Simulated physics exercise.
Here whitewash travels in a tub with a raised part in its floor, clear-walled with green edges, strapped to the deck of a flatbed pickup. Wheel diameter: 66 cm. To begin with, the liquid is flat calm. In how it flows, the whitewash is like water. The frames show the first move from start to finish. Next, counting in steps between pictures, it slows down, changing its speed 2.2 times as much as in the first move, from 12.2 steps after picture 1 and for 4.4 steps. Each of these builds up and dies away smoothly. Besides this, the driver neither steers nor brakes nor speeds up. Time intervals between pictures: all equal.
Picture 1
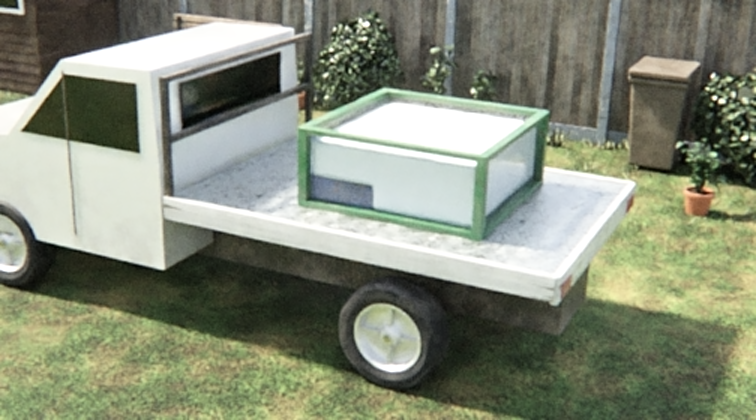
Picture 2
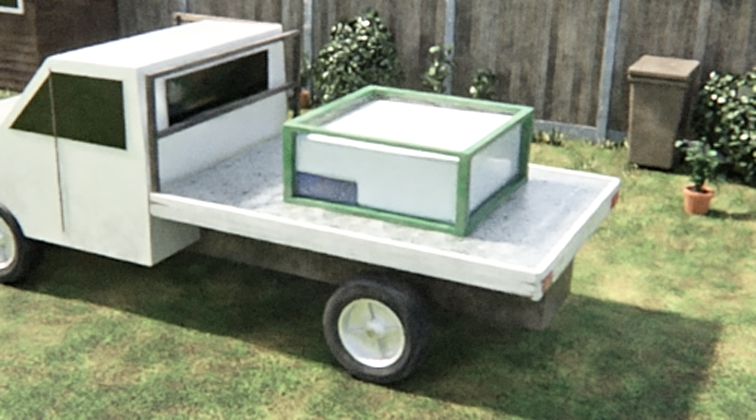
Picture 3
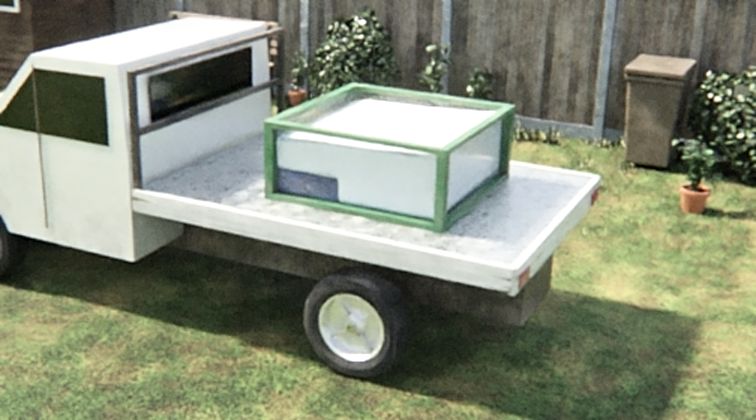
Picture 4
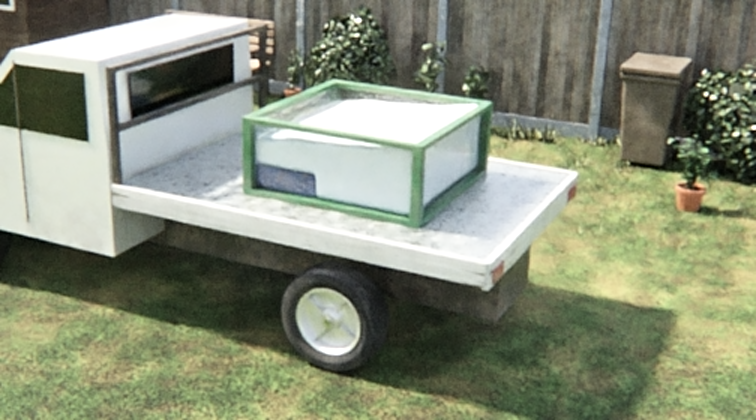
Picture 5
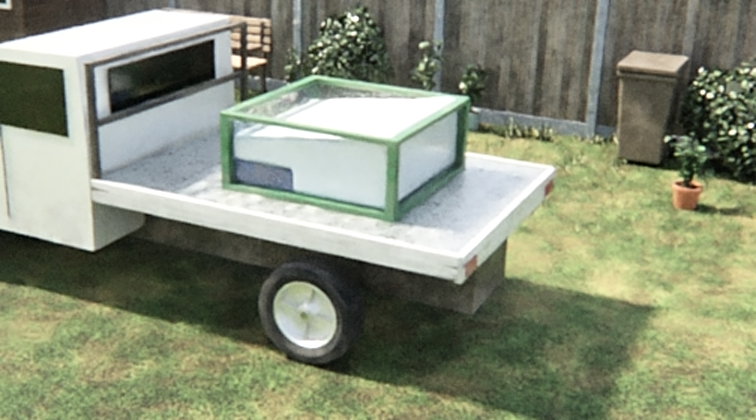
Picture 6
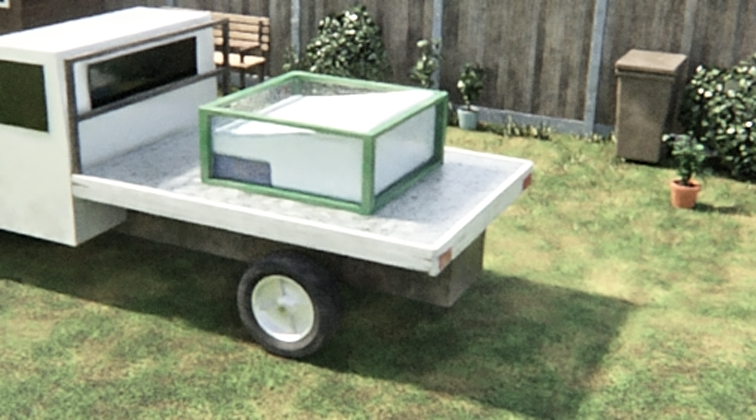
A white flatbed truck rolls left across grass as white liquid in its green-edged tub tilts up rightward.
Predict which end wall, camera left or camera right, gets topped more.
The left wall.
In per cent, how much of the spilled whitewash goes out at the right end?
I'd put it at about 10 percent of what spills.
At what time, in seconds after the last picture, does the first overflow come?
Near 0.5 s.
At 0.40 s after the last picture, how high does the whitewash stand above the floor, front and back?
It reads roughly 36 cm up front and 38 cm at the back.
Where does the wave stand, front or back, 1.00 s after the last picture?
Result: At the forward end.
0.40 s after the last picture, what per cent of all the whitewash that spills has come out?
0 %.
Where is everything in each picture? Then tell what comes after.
The surface is at (394, 105) by the front wall; at (520, 123) by the back wall; it shows no tilt against the walls; edge of the step at (341, 182); the front is on the left, levels are read along the far wall; a wheel hub at (384, 341), in the first picture.
The surface is at (380, 102) by the front wall; at (504, 120) by the back wall; it shows no tilt against the walls, in the second picture.
The surface is at (362, 103) by the front wall; at (485, 115) by the back wall; it climbs 3° towards the right end, in the third picture.
The surface is at (342, 102) by the front wall; at (464, 105) by the back wall; it climbs 7° towards the right end, in the fourth picture.
The surface is at (322, 102) by the front wall; at (441, 98) by the back wall; it climbs 10° towards the right end, in the fifth picture.
The surface is at (302, 99) by the front wall; at (419, 92) by the back wall; it climbs 10° towards the right end; a wheel hub at (279, 312), in the sixth picture.
Another 0.40 s on from the last picture, the surface is 35 cm up at the front and 38 cm at the back; nothing has left.
Another 1.00 s on from the last picture, the surface is 52 cm up at the front and 21 cm at the back; 1 per cent is out, over the right end and the left end.
Another 1.60 s on from the last picture, the surface is 38 cm up at the front and 48 cm at the back; 8 per cent is out, over the left end, a little elsewhere.
Another 4.04 s on from the last picture, 11 per cent is out, over the left end, a little elsewhere; the left end has passed 9 per cent and the right end 1.
